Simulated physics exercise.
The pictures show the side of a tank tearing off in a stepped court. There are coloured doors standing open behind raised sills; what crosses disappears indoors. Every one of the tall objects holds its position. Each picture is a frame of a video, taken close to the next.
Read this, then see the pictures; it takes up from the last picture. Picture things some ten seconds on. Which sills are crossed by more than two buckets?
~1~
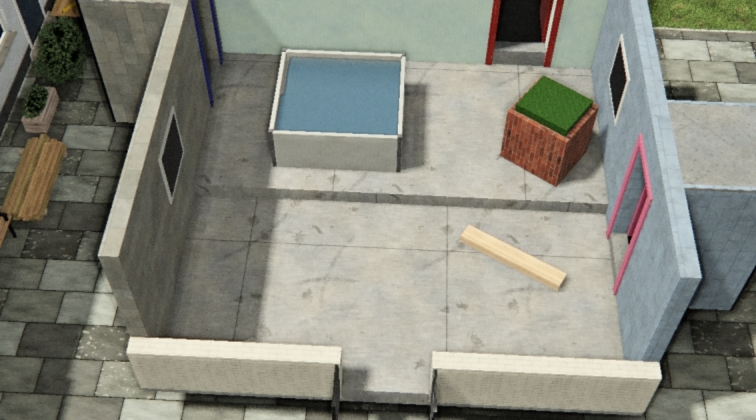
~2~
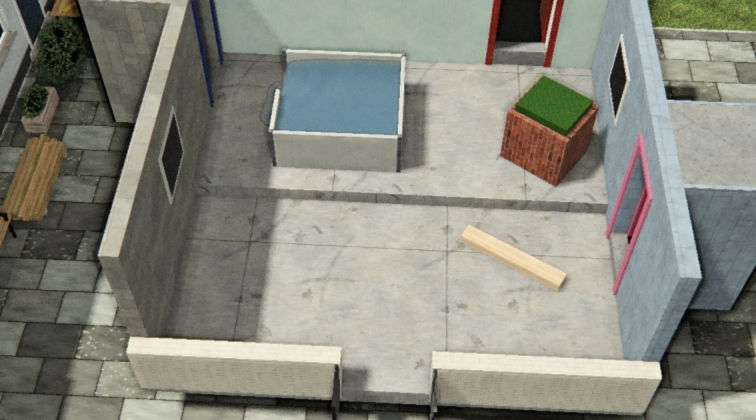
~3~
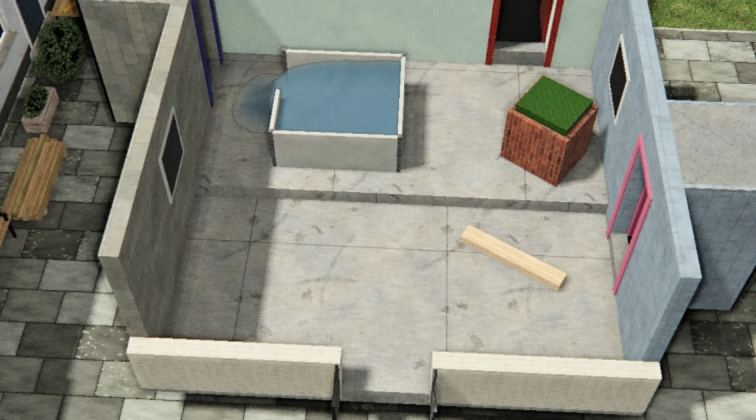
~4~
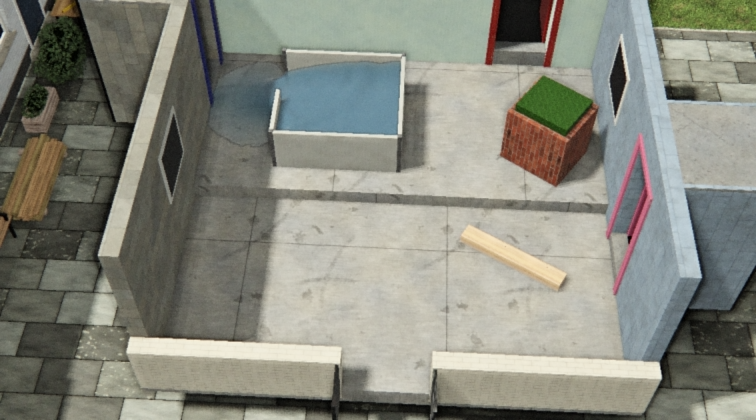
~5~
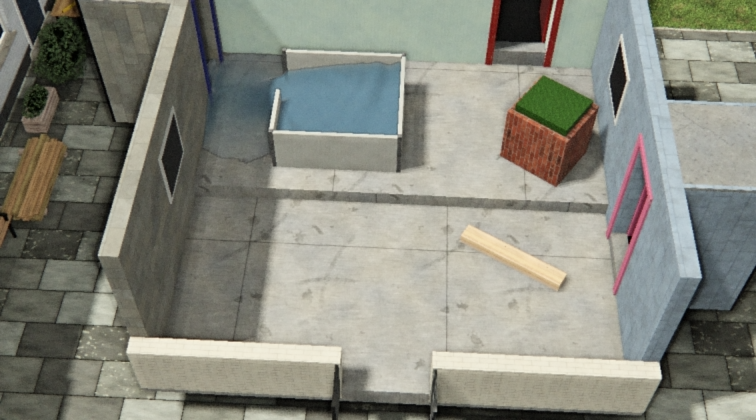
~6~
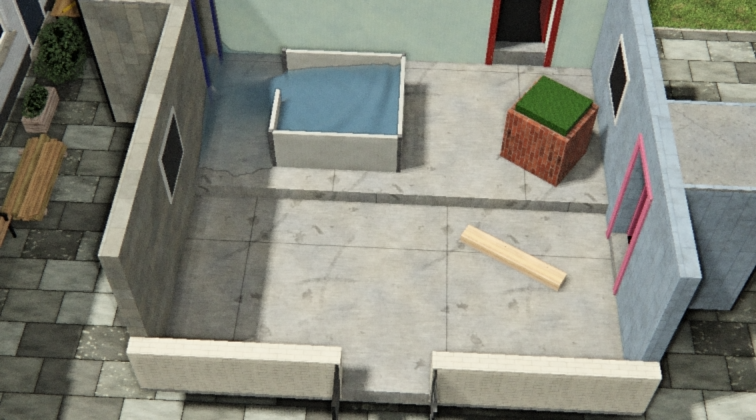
The pink door sill is not crossed by that much. The red door sill is not crossed by that much. The blue door sill is crossed by more than that.
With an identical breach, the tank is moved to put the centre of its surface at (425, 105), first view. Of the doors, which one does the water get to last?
Pink-painted one.
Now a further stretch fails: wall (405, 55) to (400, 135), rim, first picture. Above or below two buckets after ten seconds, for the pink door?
So the pink door ends up above after ten seconds.
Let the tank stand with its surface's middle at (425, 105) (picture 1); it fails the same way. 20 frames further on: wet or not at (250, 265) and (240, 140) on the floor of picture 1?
The first spot is swamped and the second is swamped.
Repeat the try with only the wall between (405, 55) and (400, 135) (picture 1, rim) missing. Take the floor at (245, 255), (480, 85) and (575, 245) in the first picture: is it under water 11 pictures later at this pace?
So that's left bare for the first, waterlogged for the second and waterlogged for the third.
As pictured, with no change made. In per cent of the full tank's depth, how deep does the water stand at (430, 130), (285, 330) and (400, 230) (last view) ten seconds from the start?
Readings in order: Around 2, 8 and 2 %.
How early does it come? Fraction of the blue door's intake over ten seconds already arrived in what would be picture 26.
The figure is near 80 per cent.
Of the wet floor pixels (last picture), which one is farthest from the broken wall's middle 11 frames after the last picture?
The farthest wet spot is near (162, 352).
A moment on, water covers 10 % of the floor; the pink door not reached, the red door not reached, the blue door far over two buckets in.
Next, water covers 25 % of the floor; the pink door not reached, the red door not reached, the blue door far over two buckets in.
Then, water covers 45 % of the floor; the pink door not reached, the red door wet at the sill, nothing in, the blue door far over two buckets in.
Later, water covers 65 % of the floor; the pink door not reached, the red door wet at the sill, nothing in, the blue door far over two buckets in.
In the end, water covers 85 % of the floor; the pink door wet at the sill, nothing in, the red door wet at the sill, nothing in, the blue door far over two buckets in.
